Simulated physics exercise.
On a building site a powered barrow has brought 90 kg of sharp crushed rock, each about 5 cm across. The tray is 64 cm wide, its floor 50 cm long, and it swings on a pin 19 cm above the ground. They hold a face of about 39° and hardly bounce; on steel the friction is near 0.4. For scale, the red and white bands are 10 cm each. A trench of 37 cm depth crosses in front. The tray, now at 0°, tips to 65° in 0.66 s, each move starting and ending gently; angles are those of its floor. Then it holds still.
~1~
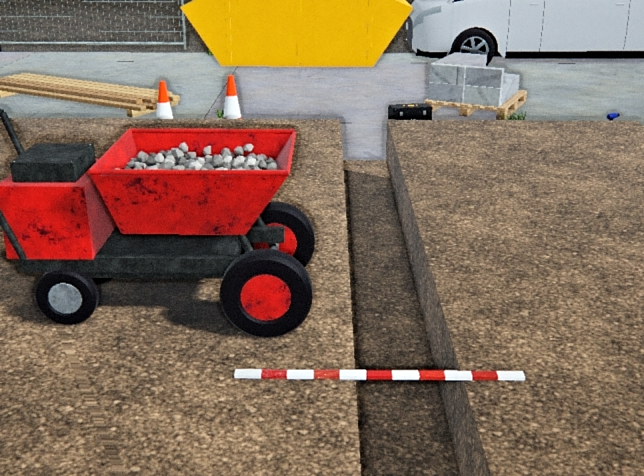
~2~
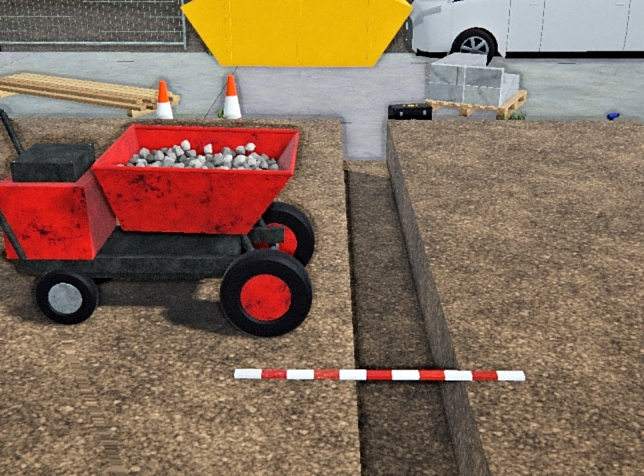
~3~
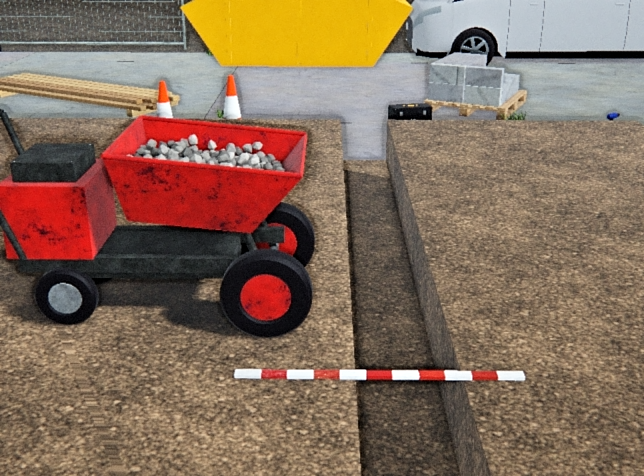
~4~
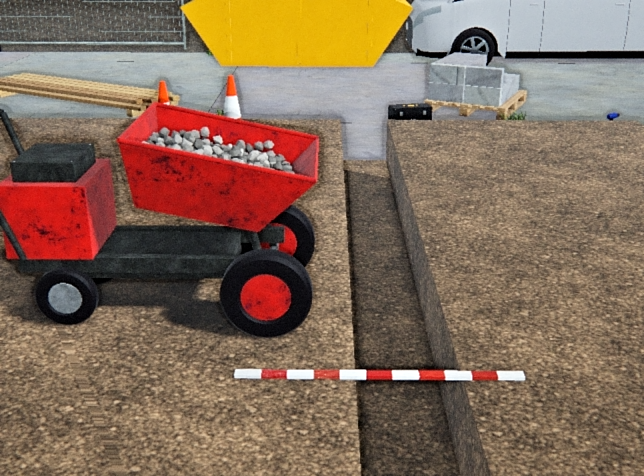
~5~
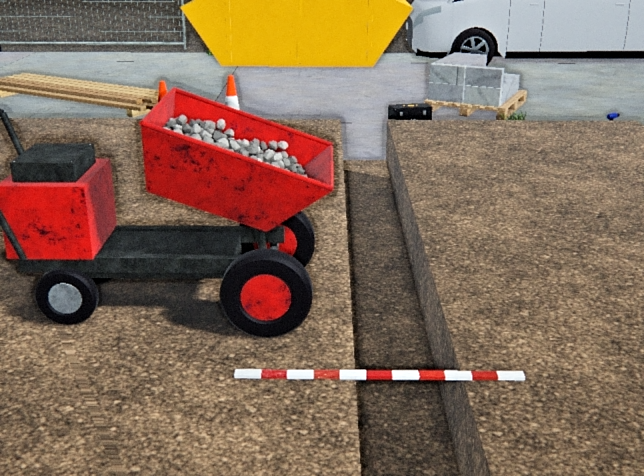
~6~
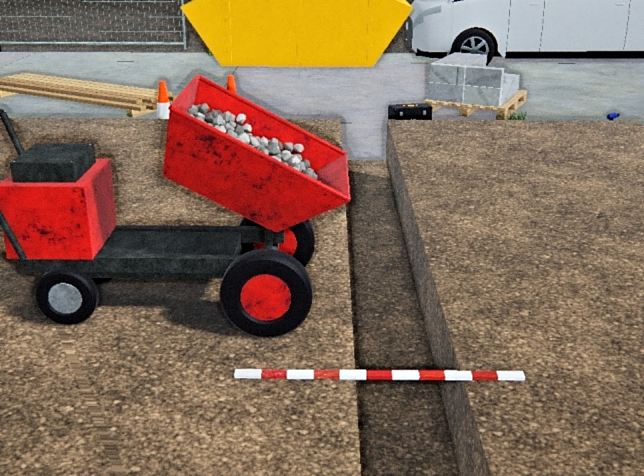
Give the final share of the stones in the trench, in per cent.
Roughly 27 per cent ends in the trench.
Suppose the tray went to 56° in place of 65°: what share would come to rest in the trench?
In that case some 15 per cent.
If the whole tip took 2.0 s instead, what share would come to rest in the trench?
In that case some 30 per cent.
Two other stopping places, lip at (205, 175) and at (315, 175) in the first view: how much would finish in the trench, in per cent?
Near 50 per cent from the first place, 15 from the second.
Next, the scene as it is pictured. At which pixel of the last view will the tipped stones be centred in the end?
Near (434, 356).
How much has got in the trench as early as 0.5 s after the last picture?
Some 10 per cent.
Then, 0.2 s after the last picture the floor is at 55°, 100 % in the tray; the foremost stones are at (366, 226).
Then, 0.5 s after the last picture the floor is at 65°, 88 % in the tray, 11 % in the trench, 1 % past the trench; the foremost stones are at (449, 274).
Then, 0.8 s after the last picture the floor is at 65°, 53 % in the tray, 21 % in the trench, 25 % past the trench; the foremost stones are at (557, 297).
Then, 2.8 s after the last picture the floor is at 65°, 47 % in the tray, 27 % in the trench, 26 % past the trench; the foremost stones are at (618, 299).
